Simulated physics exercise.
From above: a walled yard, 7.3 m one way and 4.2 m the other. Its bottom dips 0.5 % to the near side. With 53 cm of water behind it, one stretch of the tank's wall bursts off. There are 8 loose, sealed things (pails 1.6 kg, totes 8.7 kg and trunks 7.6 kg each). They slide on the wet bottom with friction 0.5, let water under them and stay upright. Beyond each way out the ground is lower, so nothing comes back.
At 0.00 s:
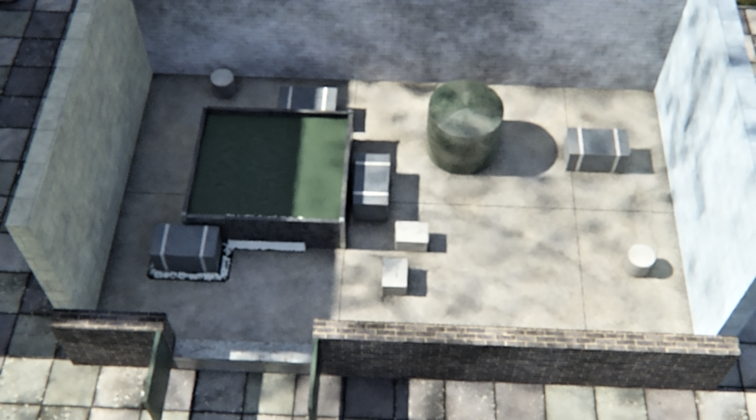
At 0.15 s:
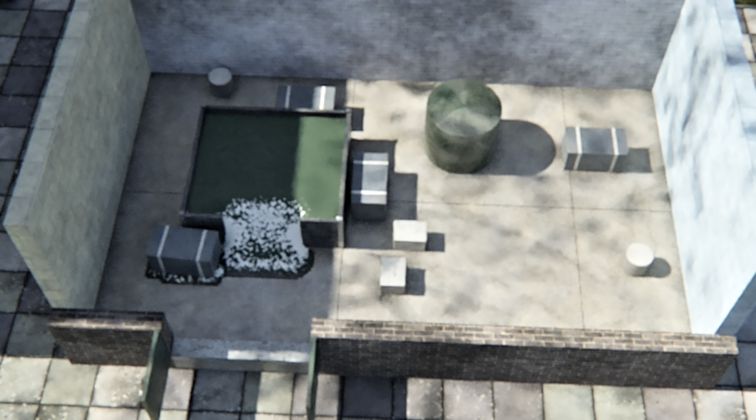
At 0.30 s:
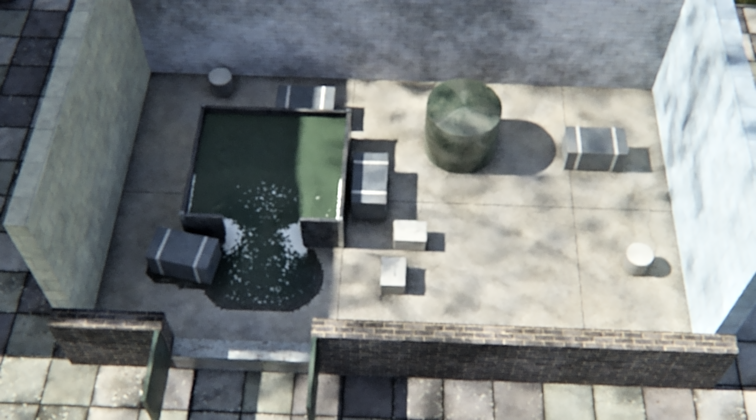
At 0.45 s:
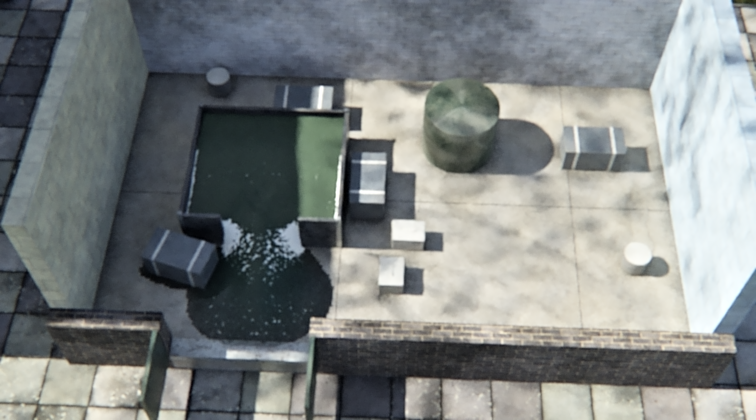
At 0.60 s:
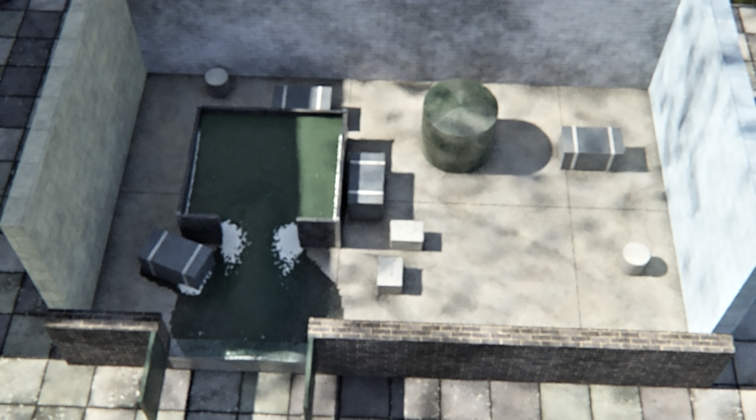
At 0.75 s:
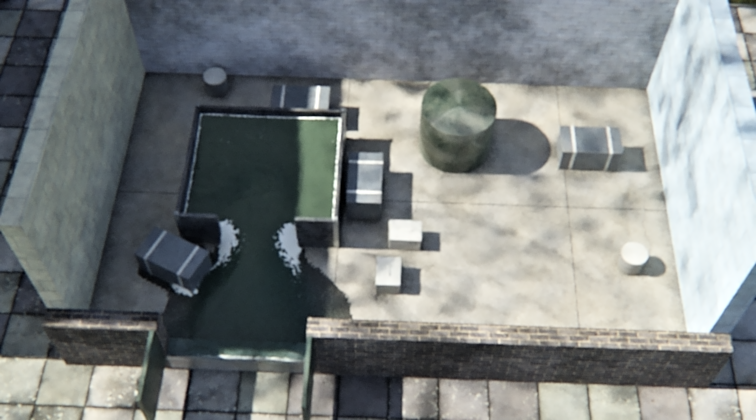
The video shows a walled yard from above, where dark green water bursts through the near side of a square tank, foams, and spreads to the near wall's opening, nudging and turning a gray trunk slightly to the left.
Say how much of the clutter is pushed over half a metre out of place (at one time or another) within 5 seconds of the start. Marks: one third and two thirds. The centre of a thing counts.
That comes to less than a third.
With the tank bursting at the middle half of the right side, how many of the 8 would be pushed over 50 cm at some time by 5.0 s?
Then 5.
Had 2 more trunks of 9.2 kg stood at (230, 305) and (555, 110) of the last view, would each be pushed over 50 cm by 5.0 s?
In that order: Over, short of it.
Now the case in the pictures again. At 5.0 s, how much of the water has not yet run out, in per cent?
About 50 per cent.
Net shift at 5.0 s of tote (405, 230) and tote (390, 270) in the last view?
In turn: 0 cm, 0 cm.
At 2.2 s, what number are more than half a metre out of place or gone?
I count 0.
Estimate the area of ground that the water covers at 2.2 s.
About 9.5 m2.
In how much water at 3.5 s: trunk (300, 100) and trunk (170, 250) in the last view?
About 0 and 2 cm.
After 1.1 s 0 of 8 are over 50 cm from their spots; 0 afloat.
After 2.2 s 0 of 8 are over 50 cm from their spots; 0 afloat.
After 3.5 s 0 of 8 are over 50 cm from their spots; 0 afloat.
After 5.0 s 0 of 8 are over 50 cm from their spots, and 0 have been at some point; 1 afloat.
